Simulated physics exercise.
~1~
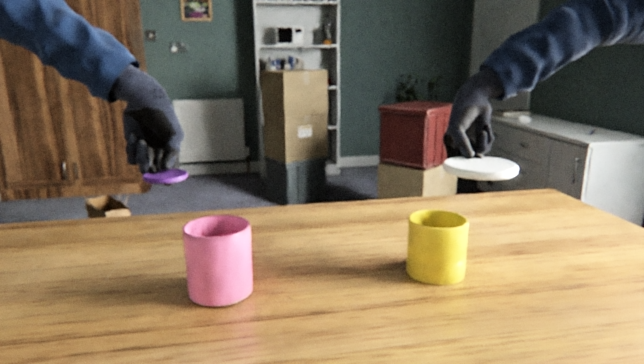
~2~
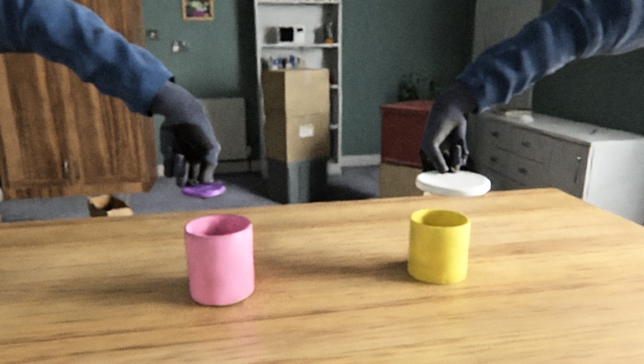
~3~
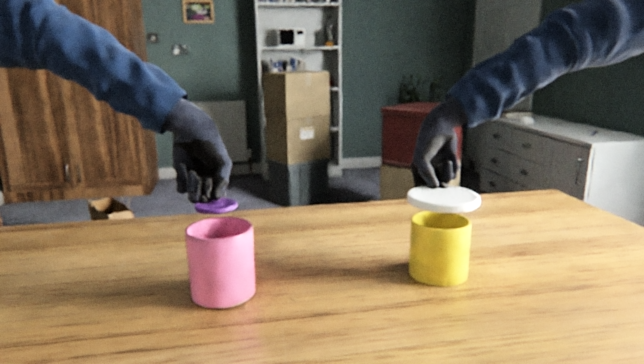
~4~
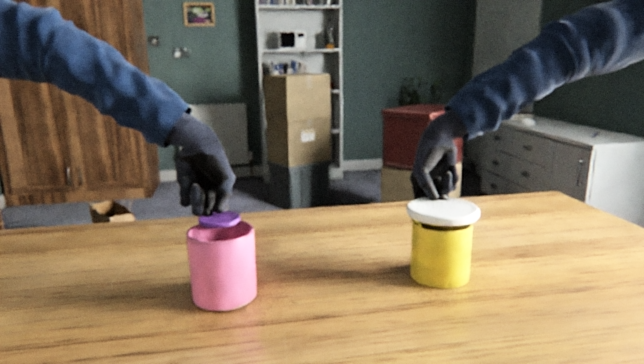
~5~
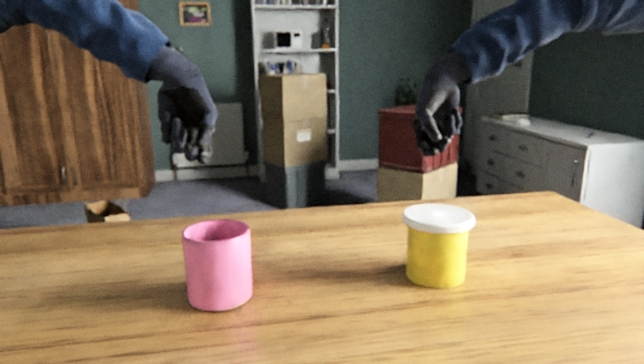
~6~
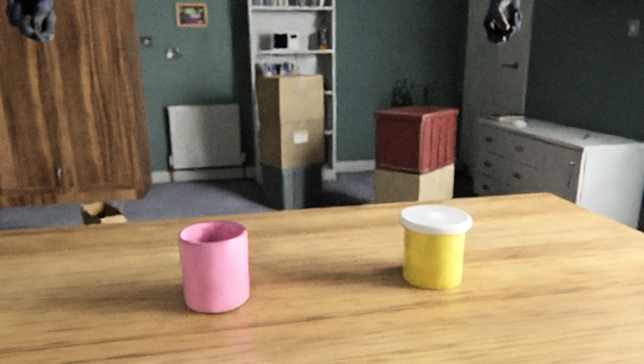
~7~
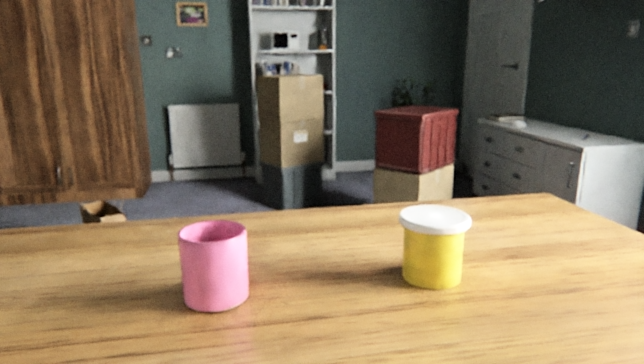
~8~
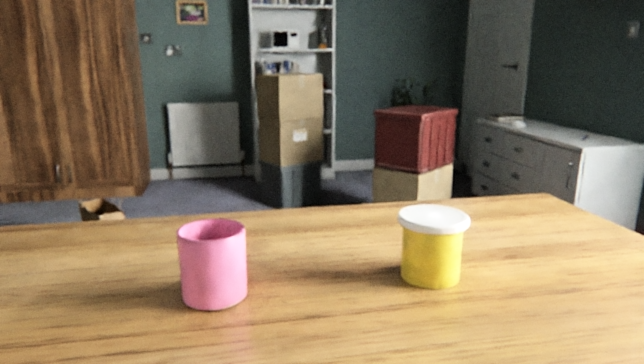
Two gloved hands lower discs; the purple one drops inside the pink cup, the white covers the yellow.
